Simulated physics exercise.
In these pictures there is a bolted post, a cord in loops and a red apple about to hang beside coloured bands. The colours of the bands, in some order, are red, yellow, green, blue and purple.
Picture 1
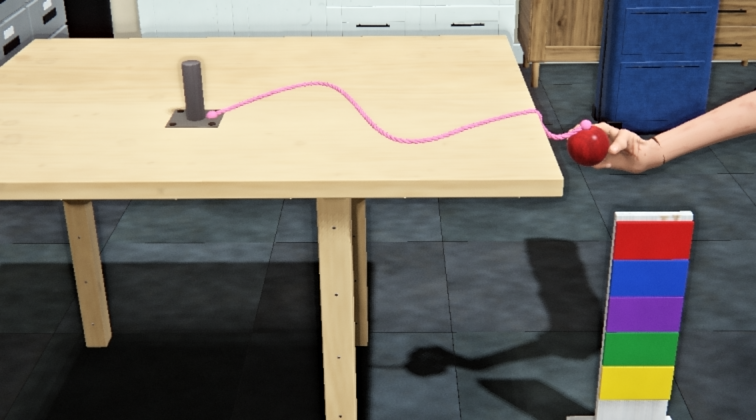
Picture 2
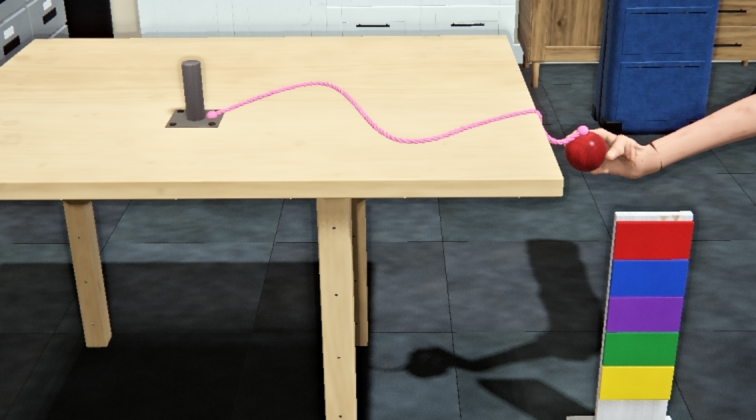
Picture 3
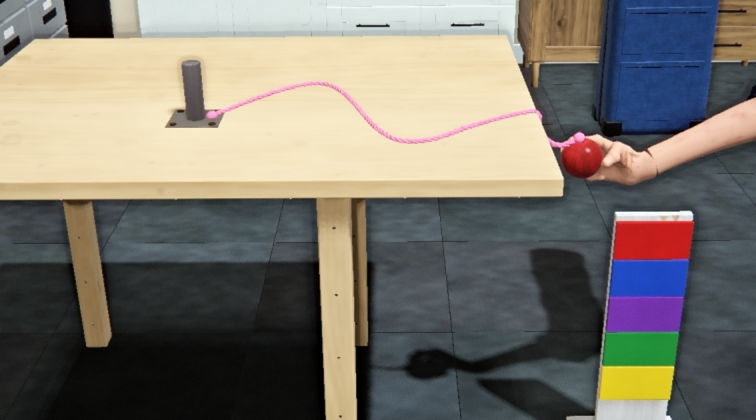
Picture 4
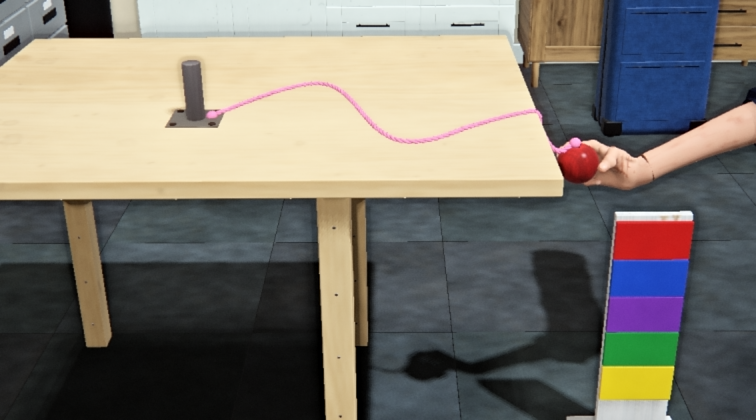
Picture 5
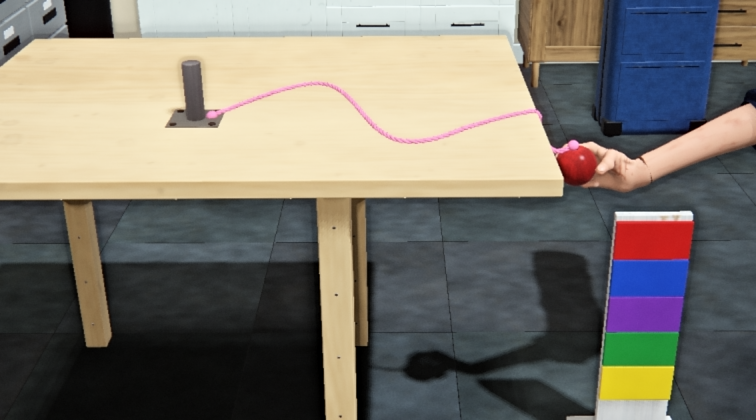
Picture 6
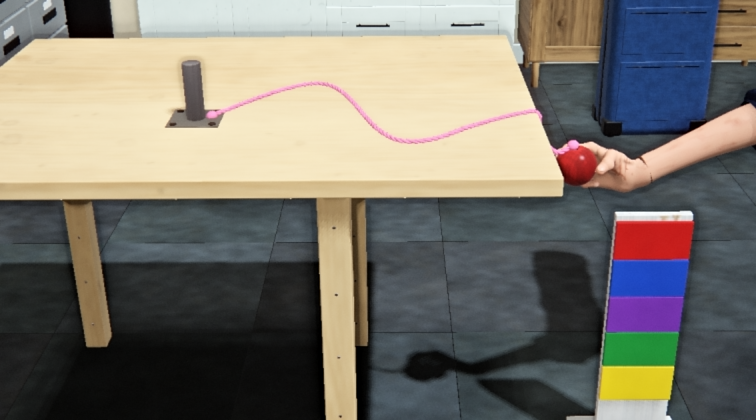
A red ball tied to a pink cord was lowered slightly and moved a little left by a hand beside a wooden table, then held still above a stand of coloured bands.
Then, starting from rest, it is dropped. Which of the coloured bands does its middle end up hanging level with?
It ends up level with the green band.
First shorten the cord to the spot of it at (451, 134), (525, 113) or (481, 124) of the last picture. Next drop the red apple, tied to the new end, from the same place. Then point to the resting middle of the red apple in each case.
I'd put it around (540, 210) for the first cut, (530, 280) for the second and (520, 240) for the third.
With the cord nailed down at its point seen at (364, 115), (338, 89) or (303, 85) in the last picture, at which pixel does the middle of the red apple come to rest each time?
Per try (px, approx.): (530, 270); (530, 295); (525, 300).
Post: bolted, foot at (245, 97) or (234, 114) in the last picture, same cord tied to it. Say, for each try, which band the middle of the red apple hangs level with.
The first case gives yellow, the second gives yellow.
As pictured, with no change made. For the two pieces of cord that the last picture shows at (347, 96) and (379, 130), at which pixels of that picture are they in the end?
Roughly (417, 107) for the first and (521, 101) for the second.
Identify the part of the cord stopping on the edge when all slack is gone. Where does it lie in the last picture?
The one at (386, 135).
Soon after, apple near (530, 314); level with purple.
After that, apple near (521, 330); level with green.
In the end, apple near (517, 339); level with green. Its middle rests at the green band.
